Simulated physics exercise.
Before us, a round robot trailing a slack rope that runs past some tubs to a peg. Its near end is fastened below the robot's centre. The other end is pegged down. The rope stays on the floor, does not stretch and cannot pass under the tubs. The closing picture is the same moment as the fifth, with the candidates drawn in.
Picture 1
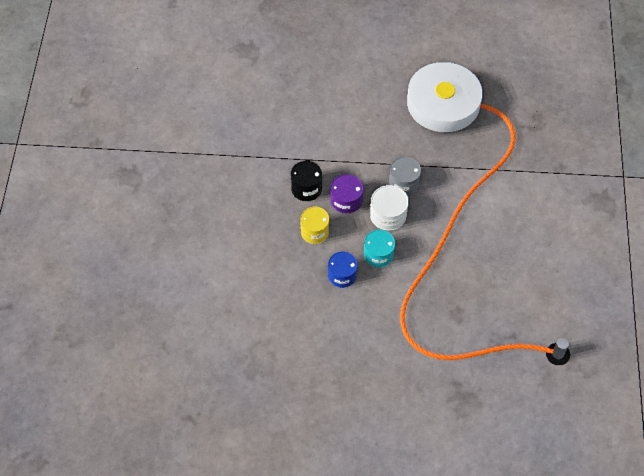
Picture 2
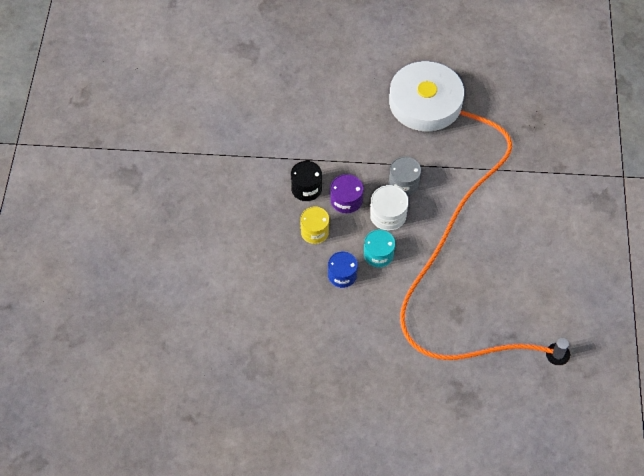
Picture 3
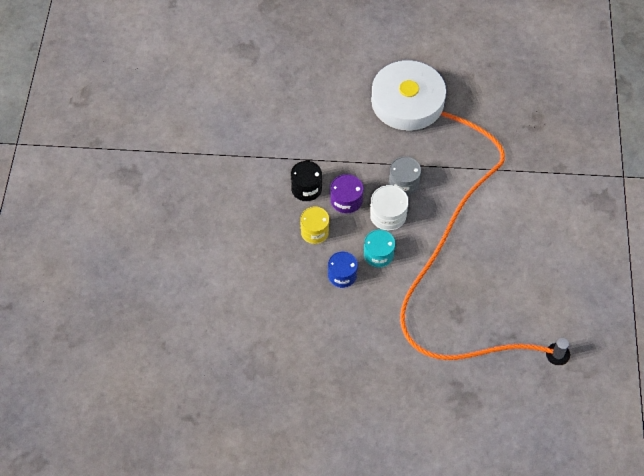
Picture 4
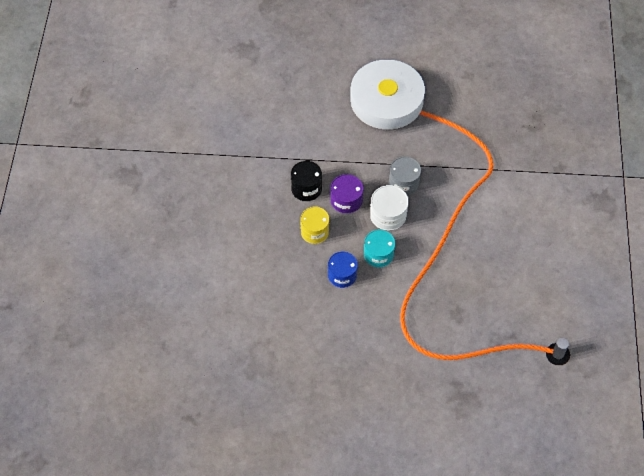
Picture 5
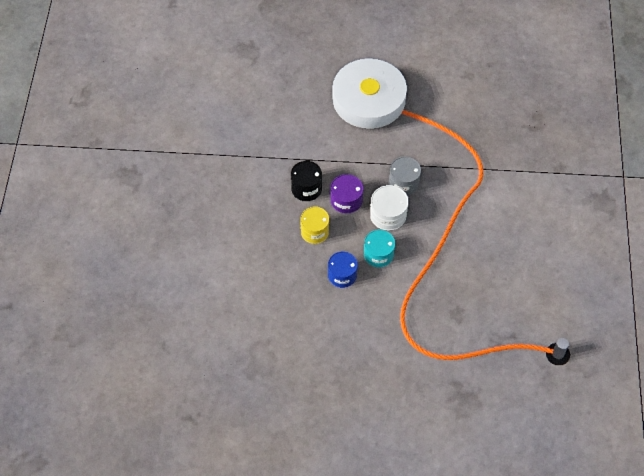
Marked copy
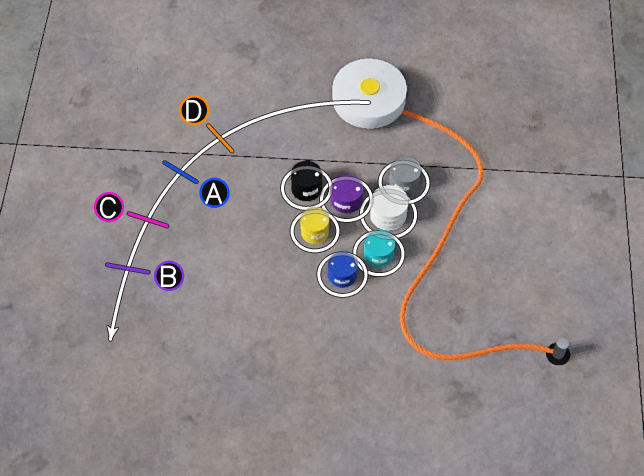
White disc-shaped robot with a yellow button sliding left above seven small coloured tubs, trailing an orange cord pegged at lower right.
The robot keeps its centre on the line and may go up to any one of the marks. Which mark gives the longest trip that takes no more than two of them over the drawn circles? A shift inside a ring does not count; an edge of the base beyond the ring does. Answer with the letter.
No farther than C.
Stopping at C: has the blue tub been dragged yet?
No.
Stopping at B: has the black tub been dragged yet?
By then, yes.
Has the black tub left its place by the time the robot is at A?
By then, no.
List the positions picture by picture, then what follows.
In the first frame, white tub (389, 208); grey tub (405, 176); turquoise tub (379, 249).
In the second frame, robot (426, 97); purple tub (347, 194).
In the third frame, robot (408, 97); blue tub (343, 270).
In the fourth frame, robot (387, 96); peg (560, 349).
In the fifth frame, robot (369, 95); grey tub (405, 176); turquoise tub (379, 249); purple tub (347, 194).
On the copy, A at (180, 172); B at (128, 269); C at (148, 220); D at (220, 138); the route from (369, 103) via (184, 168) to (110, 340).
On C. First, robot (276, 105).
Then, robot (193, 150).
Finally, robot (146, 213); grey tub (400, 182); none over the rings.
By contrast, A is within the limit but short; B has four over the rings; D is within the limit but short.
